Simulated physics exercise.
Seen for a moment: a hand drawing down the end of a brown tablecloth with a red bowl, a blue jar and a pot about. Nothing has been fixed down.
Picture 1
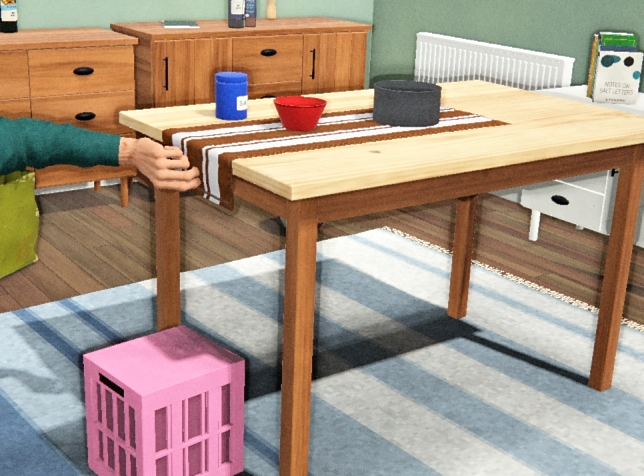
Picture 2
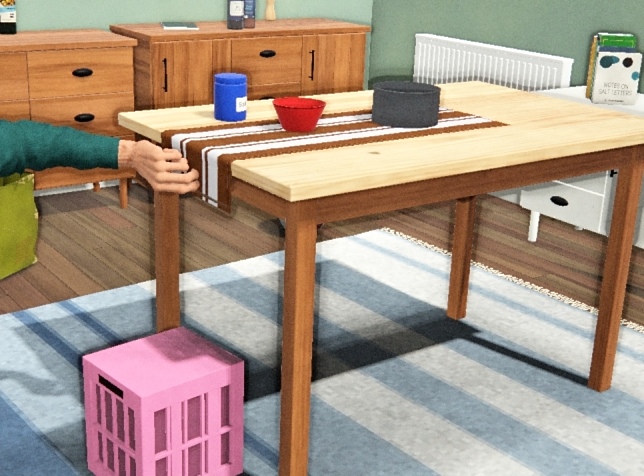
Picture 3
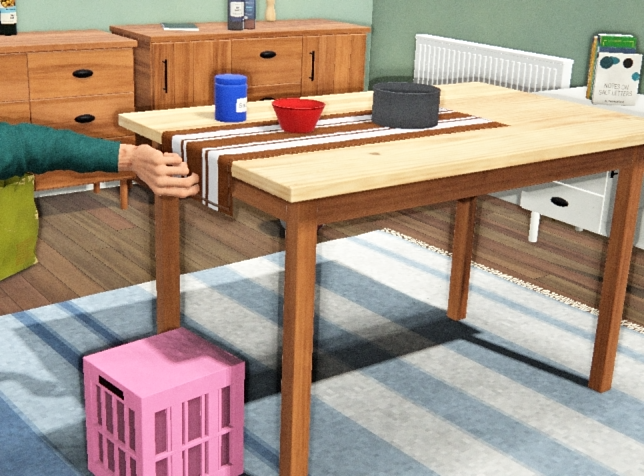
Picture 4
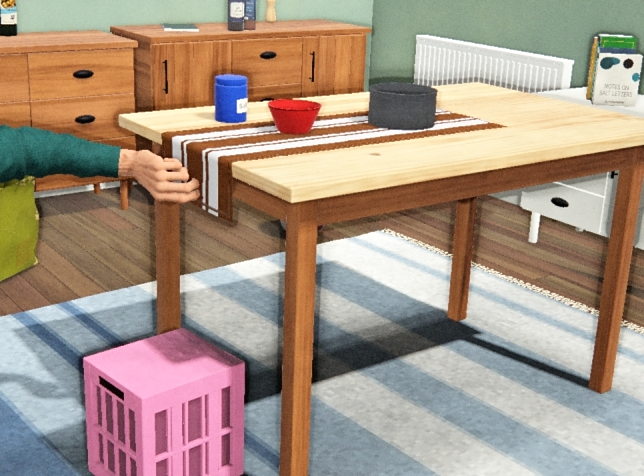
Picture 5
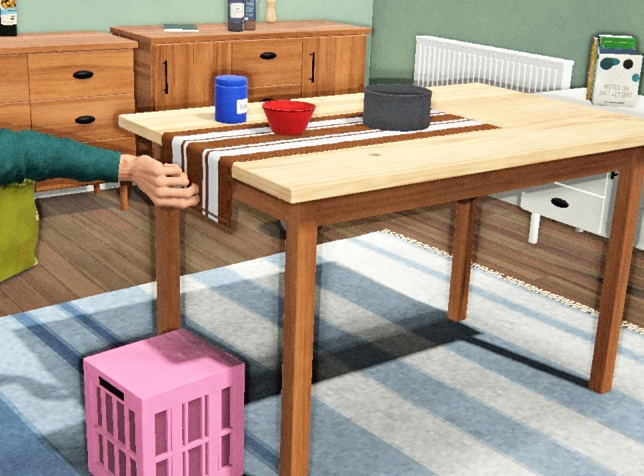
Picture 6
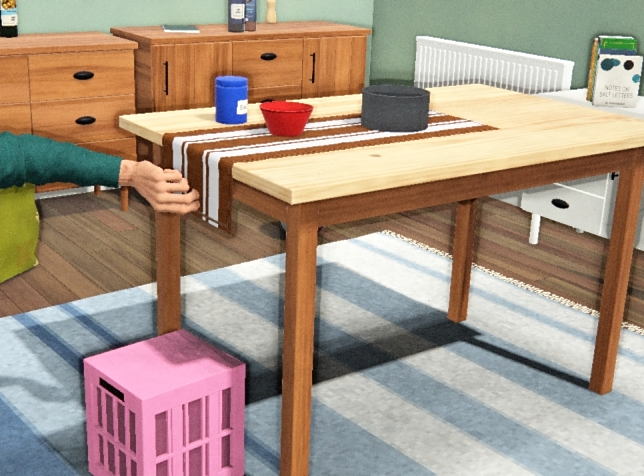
The video shows a hand at the left edge of a wooden table slowly pulling down the end of a brown and white striped cloth, while the red bowl and dark pot on it shift slightly left near a blue jar.
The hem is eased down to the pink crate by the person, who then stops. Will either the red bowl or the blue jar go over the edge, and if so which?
The red bowl goes over the edge, the blue jar keeps clear of it.
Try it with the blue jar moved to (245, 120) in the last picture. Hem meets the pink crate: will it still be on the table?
In that case it goes over the edge.
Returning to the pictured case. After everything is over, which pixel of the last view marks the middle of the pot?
About (279, 120).
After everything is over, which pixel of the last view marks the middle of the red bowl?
When everything settles, look roughly at (139, 319).
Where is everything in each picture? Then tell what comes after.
The first picture shows tablecloth end (232, 212); red bowl (300, 101); blue jar (232, 74); pot (408, 86); top of the crate (156, 373).
The second picture shows tablecloth end (230, 213), far hem (511, 125); blue jar (231, 76); blue jar stands beside the cloth.
The third picture shows tablecloth end (232, 216); red bowl (298, 103).
The fourth picture shows tablecloth end (232, 222), far hem (508, 127); blue jar (231, 77).
The fifth picture shows tablecloth end (231, 229); red bowl (289, 105).
The sixth picture shows tablecloth end (231, 234), far hem (501, 129); red bowl (287, 106); blue jar (232, 79); top of the crate (156, 377).
Then, 0.68 s on from there, hem going down; bowl carried along near (253, 123); jar in place.
Then, 1.86 s on from there, hem going down; bowl tipping at the edge near (176, 145); jar in place.
Then, 2.62 s on from there, hem on the crate; bowl down below near (139, 319); jar in place.
In the end, hem on the crate; bowl down below near (139, 319); jar in place. The red bowl is carried off the end and the blue jar stays on the table.
